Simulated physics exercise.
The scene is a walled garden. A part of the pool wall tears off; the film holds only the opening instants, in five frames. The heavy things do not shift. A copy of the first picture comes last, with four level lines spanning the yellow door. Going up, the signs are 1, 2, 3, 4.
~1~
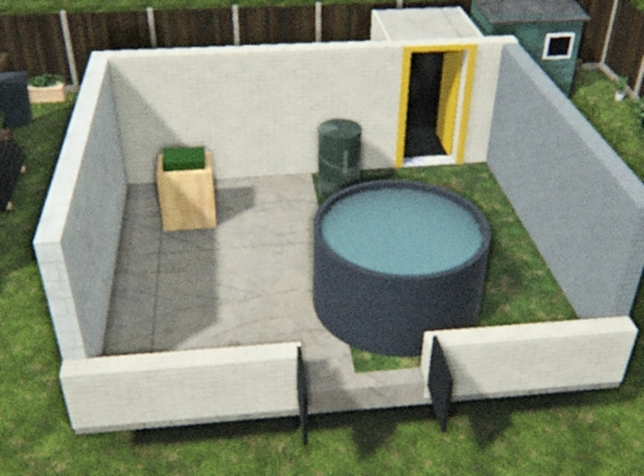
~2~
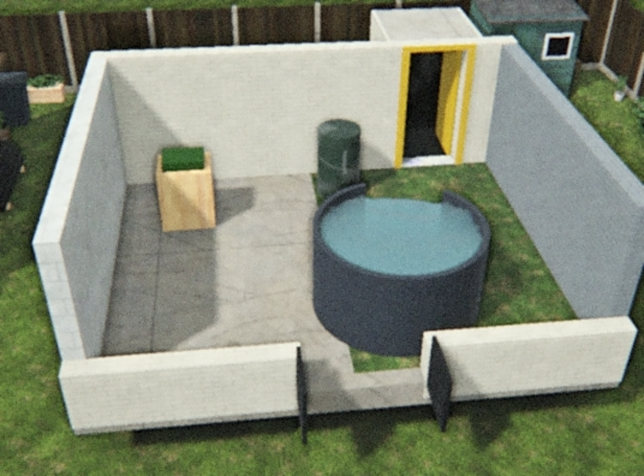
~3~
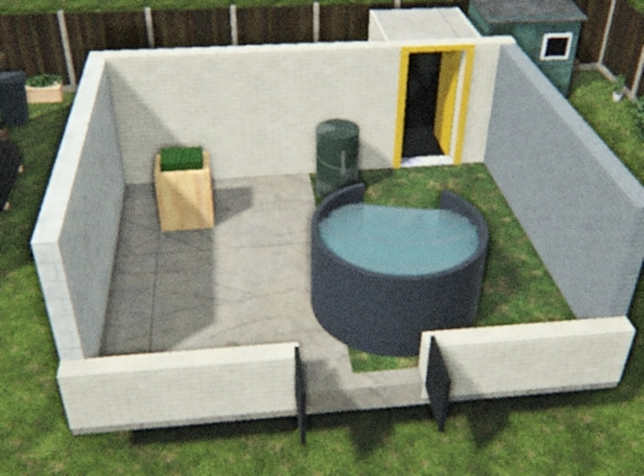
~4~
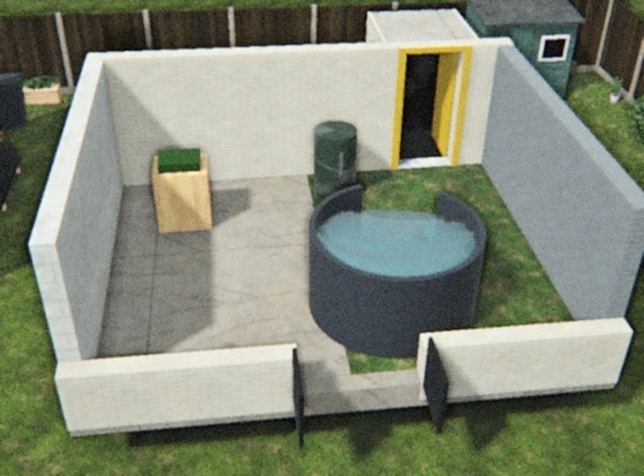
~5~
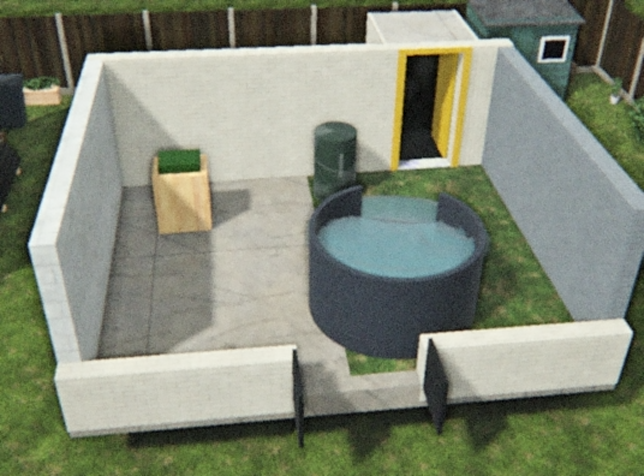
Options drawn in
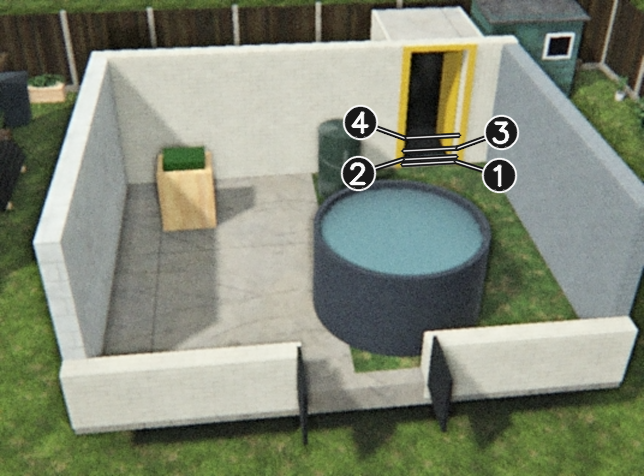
Water in the round, dark pool ripples and drops, spreading out through a gap behind.
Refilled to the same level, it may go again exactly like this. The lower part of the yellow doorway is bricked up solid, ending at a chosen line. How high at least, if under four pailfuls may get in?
Height 4 just does it.
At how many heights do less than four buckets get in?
One of them.
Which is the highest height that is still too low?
The answer is 3.
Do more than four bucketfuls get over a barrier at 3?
Yes.
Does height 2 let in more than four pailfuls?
Yes, that goes wrong.
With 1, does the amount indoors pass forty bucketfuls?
Yes, clearly.
In white, 1 at (429, 163); 2 at (429, 158); 3 at (430, 149); 4 at (431, 136); from the bottom up 1, 2, 3, 4.
Choosing 1, dozens of bucketfuls pour in.
Choosing 2, dozens of bucketfuls pour in.
Choosing 3, about 11 bucketfuls get in.
Choosing 4, a splash gets over, under a bucket.
